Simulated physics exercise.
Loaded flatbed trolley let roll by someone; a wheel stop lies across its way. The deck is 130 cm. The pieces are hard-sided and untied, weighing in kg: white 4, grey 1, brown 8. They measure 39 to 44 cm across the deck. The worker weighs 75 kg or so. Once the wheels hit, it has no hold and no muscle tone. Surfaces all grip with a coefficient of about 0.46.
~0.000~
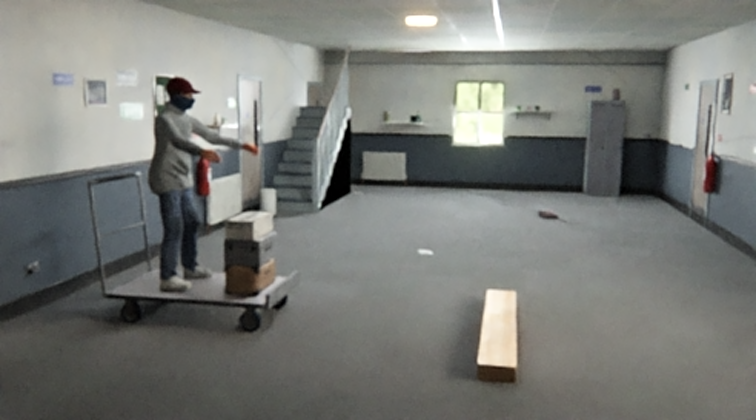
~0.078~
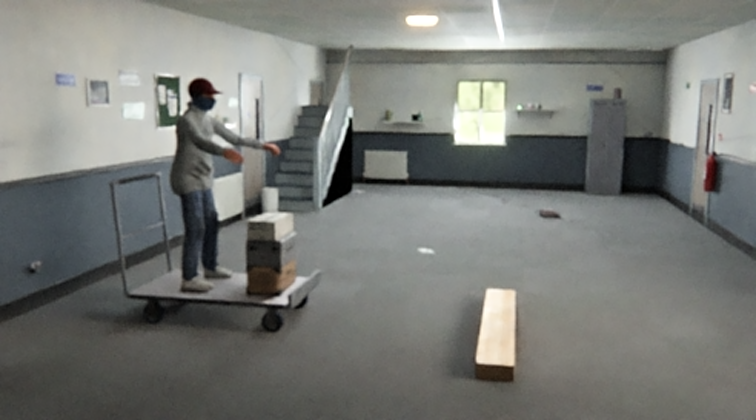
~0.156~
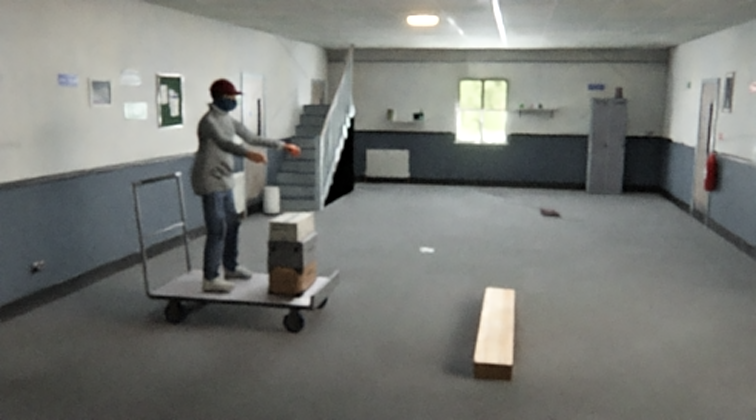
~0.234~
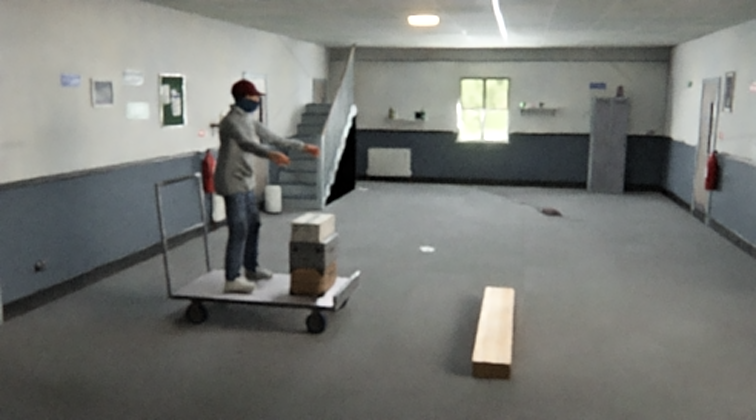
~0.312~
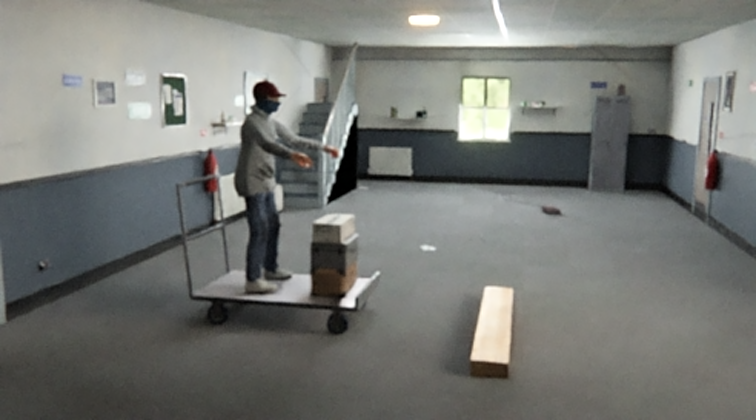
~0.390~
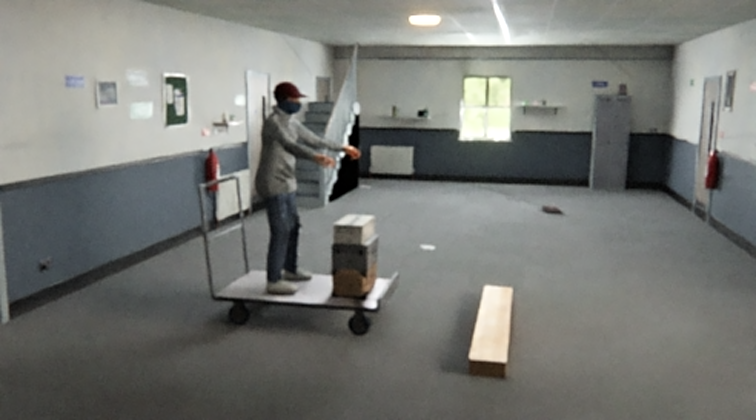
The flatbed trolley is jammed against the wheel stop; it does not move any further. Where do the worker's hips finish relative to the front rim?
The worker's hips finish beyond the front rim.
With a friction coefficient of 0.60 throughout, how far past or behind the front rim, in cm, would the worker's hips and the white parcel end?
Both go past the rim: Hips by 10, white by 60.
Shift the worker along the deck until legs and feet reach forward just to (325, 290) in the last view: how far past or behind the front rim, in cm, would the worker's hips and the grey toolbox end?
The hips would end 120 cm past the front rim and the grey one 50 cm past it.
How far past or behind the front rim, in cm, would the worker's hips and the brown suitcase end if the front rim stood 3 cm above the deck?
The hips would stop 0 cm behind the front rim, and the brown item 20 cm behind it.
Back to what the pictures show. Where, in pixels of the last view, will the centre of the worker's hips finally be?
Around (536, 316).
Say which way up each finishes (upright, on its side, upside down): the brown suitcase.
At rest: Brown upright.
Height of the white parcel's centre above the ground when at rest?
5 cm.
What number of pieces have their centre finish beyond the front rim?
2 of them.
The wheels strike at 0.75 s.
After 1.00 s the worker's hips are 42 cm behind the rim, near (439, 216) in the last picture's view.
After 1.30 s the worker's hips are 9 cm behind the rim, near (482, 223) in the last picture's view.
After 1.75 s the worker's hips are 31 cm past the rim, near (532, 302) in the last picture's view.
Final state at 3.3 s, past the rim, white parcel, grey toolbox and the worker's hips; behind it, brown suitcase.
